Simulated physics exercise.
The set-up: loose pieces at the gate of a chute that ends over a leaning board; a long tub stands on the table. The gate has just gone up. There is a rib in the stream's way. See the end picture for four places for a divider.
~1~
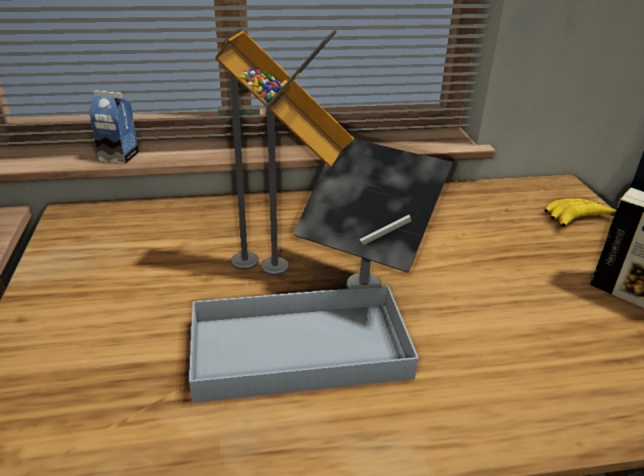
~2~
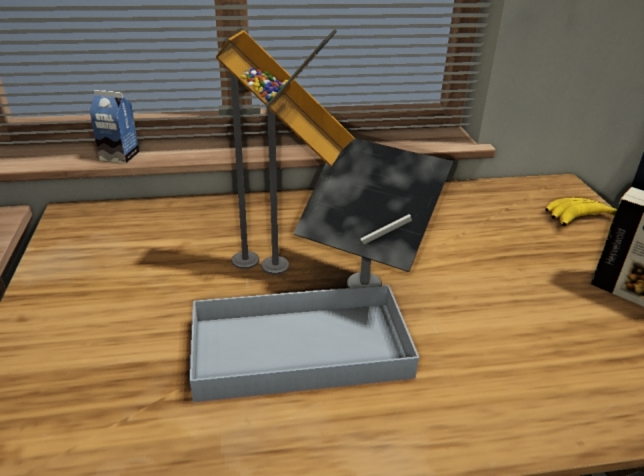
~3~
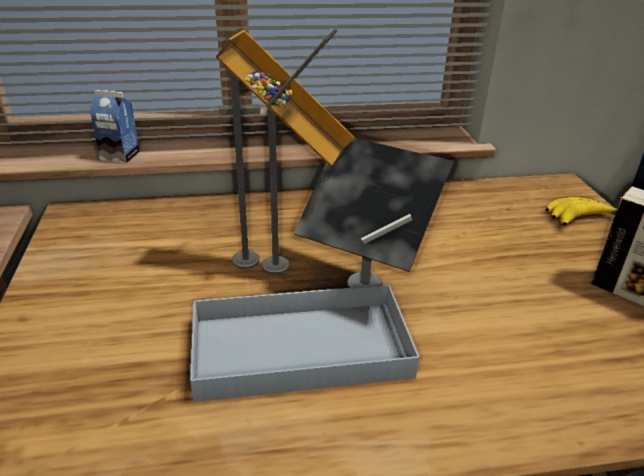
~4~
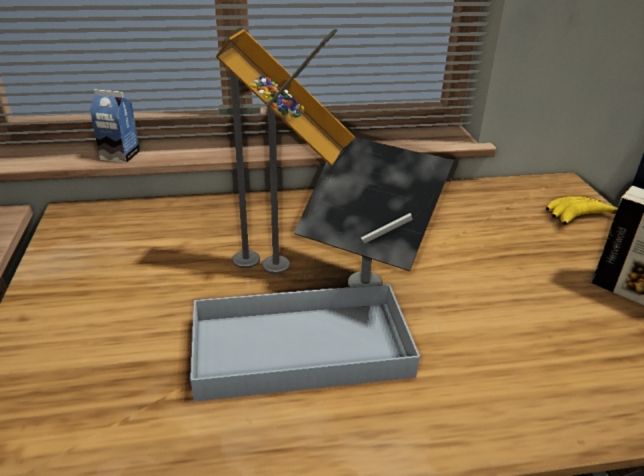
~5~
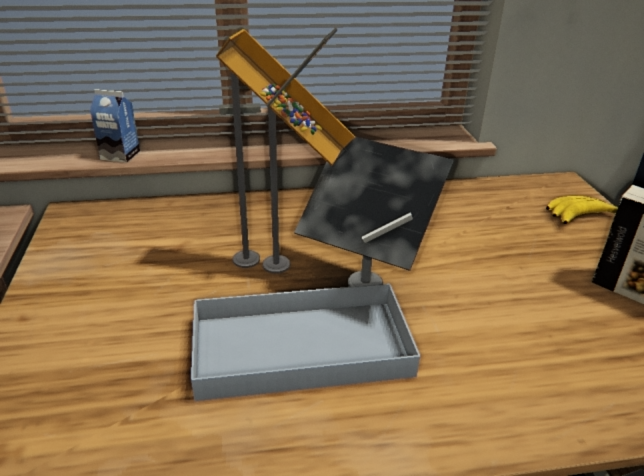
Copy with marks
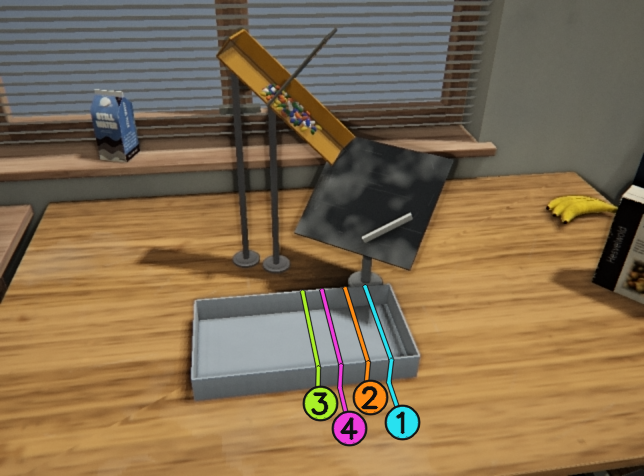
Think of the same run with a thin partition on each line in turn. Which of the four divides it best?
The answer is line 4.
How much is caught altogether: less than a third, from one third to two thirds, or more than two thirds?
It is more than two thirds.
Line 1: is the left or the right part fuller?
More lands on the left.
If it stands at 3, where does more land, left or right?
Right.
On the marked copy, line 1 crosses the front rim at (391, 359); line 2 crosses the front rim at (367, 361); line 3 crosses the front rim at (318, 366); line 4 crosses the front rim at (340, 364).
With 1, of what is caught, all on the left of the divider, none on the right.
With 2, of what is caught, nearly all on the left of the divider, a small part on the right.
With 3, of what is caught, none on the left of the divider, all on the right.
With 4, of what is caught, about a third on the left of the divider, about two thirds on the right.
